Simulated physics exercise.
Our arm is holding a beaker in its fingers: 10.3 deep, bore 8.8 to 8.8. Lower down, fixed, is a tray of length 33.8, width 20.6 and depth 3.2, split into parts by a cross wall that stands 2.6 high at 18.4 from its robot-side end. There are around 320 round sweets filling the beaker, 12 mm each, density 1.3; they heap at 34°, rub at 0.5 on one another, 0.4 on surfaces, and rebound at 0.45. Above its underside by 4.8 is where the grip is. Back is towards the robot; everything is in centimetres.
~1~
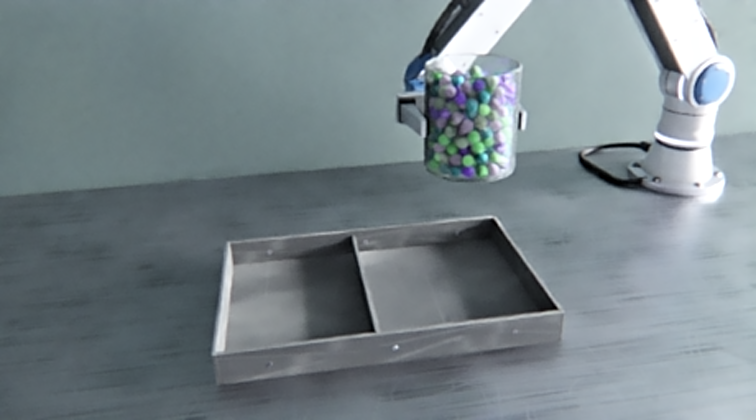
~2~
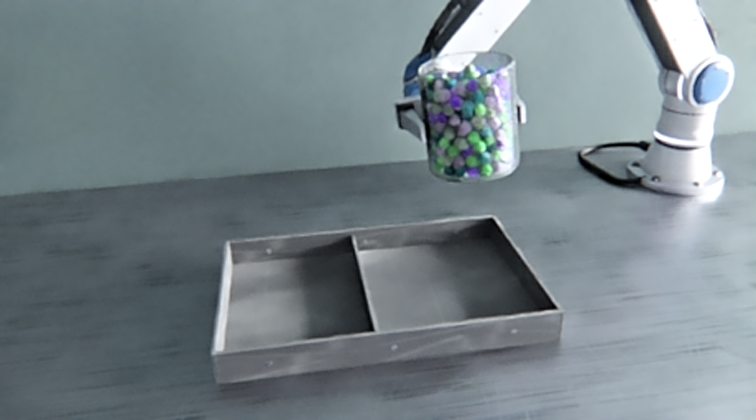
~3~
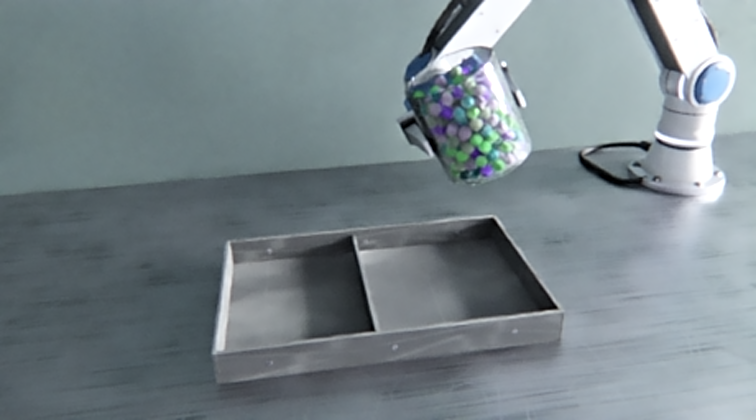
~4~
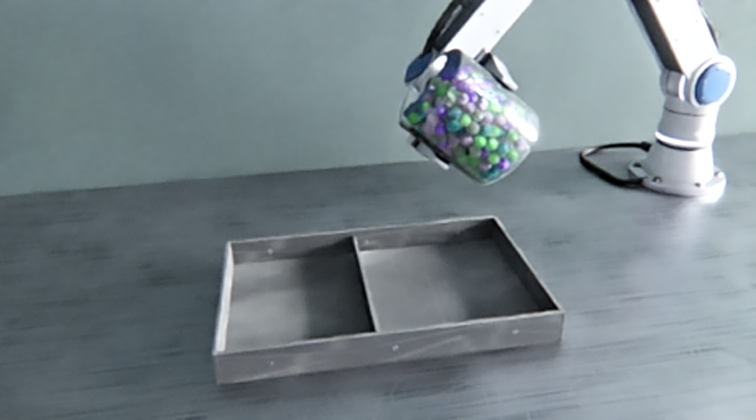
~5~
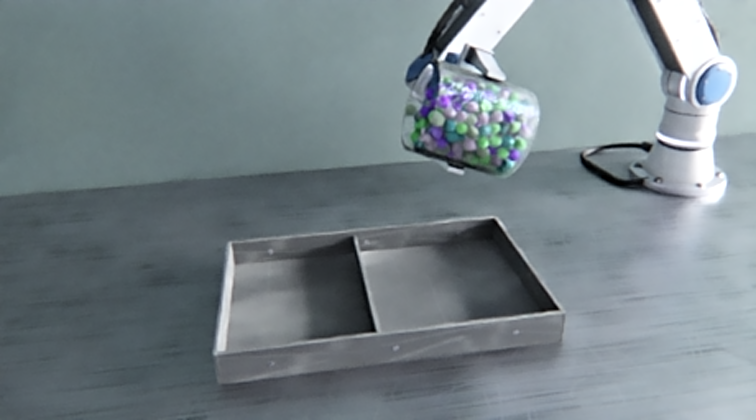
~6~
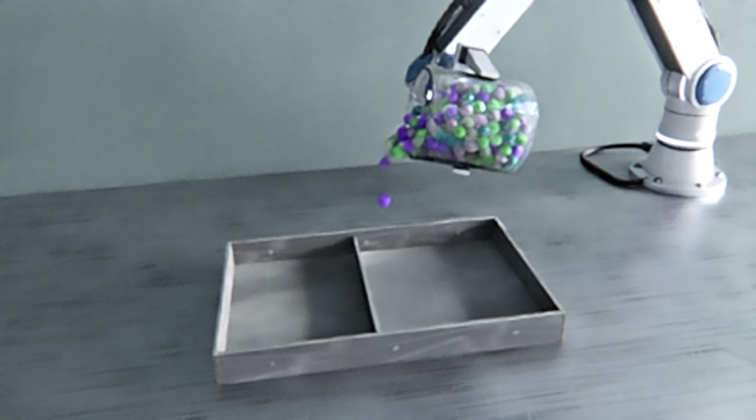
At first, a robot arm holds a clear beaker full of green, purple and grey round sweets upright above an empty, divided tray. The arm then tilts the beaker steadily to the left until it lies nearly on its side, and the first few sweets slip over its rim, a purple one dropping through the air.
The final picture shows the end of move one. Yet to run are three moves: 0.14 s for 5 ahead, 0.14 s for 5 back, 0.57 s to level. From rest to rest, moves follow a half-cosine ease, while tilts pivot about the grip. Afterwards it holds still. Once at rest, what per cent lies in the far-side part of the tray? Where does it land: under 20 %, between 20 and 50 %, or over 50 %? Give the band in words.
It falls in the band between 20 and 50 %.
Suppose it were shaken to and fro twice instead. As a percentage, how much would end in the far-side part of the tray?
About 40 %.
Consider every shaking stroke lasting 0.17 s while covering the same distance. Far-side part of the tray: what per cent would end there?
In that case it would be near 20 percent.
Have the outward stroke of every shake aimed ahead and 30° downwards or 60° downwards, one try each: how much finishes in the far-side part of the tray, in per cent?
Near 15 and 10 percent respectively.
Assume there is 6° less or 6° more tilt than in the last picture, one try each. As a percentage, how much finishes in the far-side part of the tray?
Roughly 20 and 35 percent.
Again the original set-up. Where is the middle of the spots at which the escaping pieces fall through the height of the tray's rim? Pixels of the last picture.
Look at roughly (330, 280) in the last picture.
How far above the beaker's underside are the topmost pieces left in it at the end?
Top of the fill: Near 8.5 cm.
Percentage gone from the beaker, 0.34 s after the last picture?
About 35 per cent by then.
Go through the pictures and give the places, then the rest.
The beaker middle at (471, 118), level; upper third of the load around (473, 94), from x 435 to 510, top at y 70; 324 in the beaker, in the first frame.
The beaker middle at (470, 117), tilted 7° forward; upper third of the load around (473, 95), from x 430 to 510, top at y 70, in the second frame.
The beaker middle at (469, 118), tilted 26° forward; upper third of the load around (471, 96), from x 420 to 520, top at y 70, in the third frame.
The beaker middle at (469, 119), tilted 50° forward; upper third of the load around (469, 98), from x 415 to 525, top at y 70, in the fourth frame.
The beaker middle at (469, 120), tilted 69° forward; upper third of the load around (472, 100), from x 410 to 525, top at y 80, in the fifth frame.
The beaker middle at (469, 121), tilted 76° forward; upper third of the load around (478, 105), from x 385 to 525, top at y 85; 321 in the beaker, 3 in flight or on a rim, in the sixth frame.
Then, 0.34 s on, tilted 74° forward, highest piece 22 above the table; 205 in the beaker, 65 in the far-side part, 7 in the robot-side part, 47 in flight or on a rim.
Then, 0.68 s on, tilted 16° forward, highest piece 25 above the table; 201 in the beaker, 92 in the far-side part, 30 in the robot-side part, 1 on the table or floor.
Then, 1.05 s on, level, highest piece 25 above the table; 201 in the beaker, 92 in the far-side part, 30 in the robot-side part, 1 on the table or floor.
Then, 2.10 s on, level, highest piece 25 above the table; 201 in the beaker, 92 in the far-side part, 30 in the robot-side part, 1 on the table or floor.
In the end, 201 in the beaker, 92 in the far-side part, 30 in the robot-side part, 1 on the table or floor. That is 28 % in the far-side part of the tray.
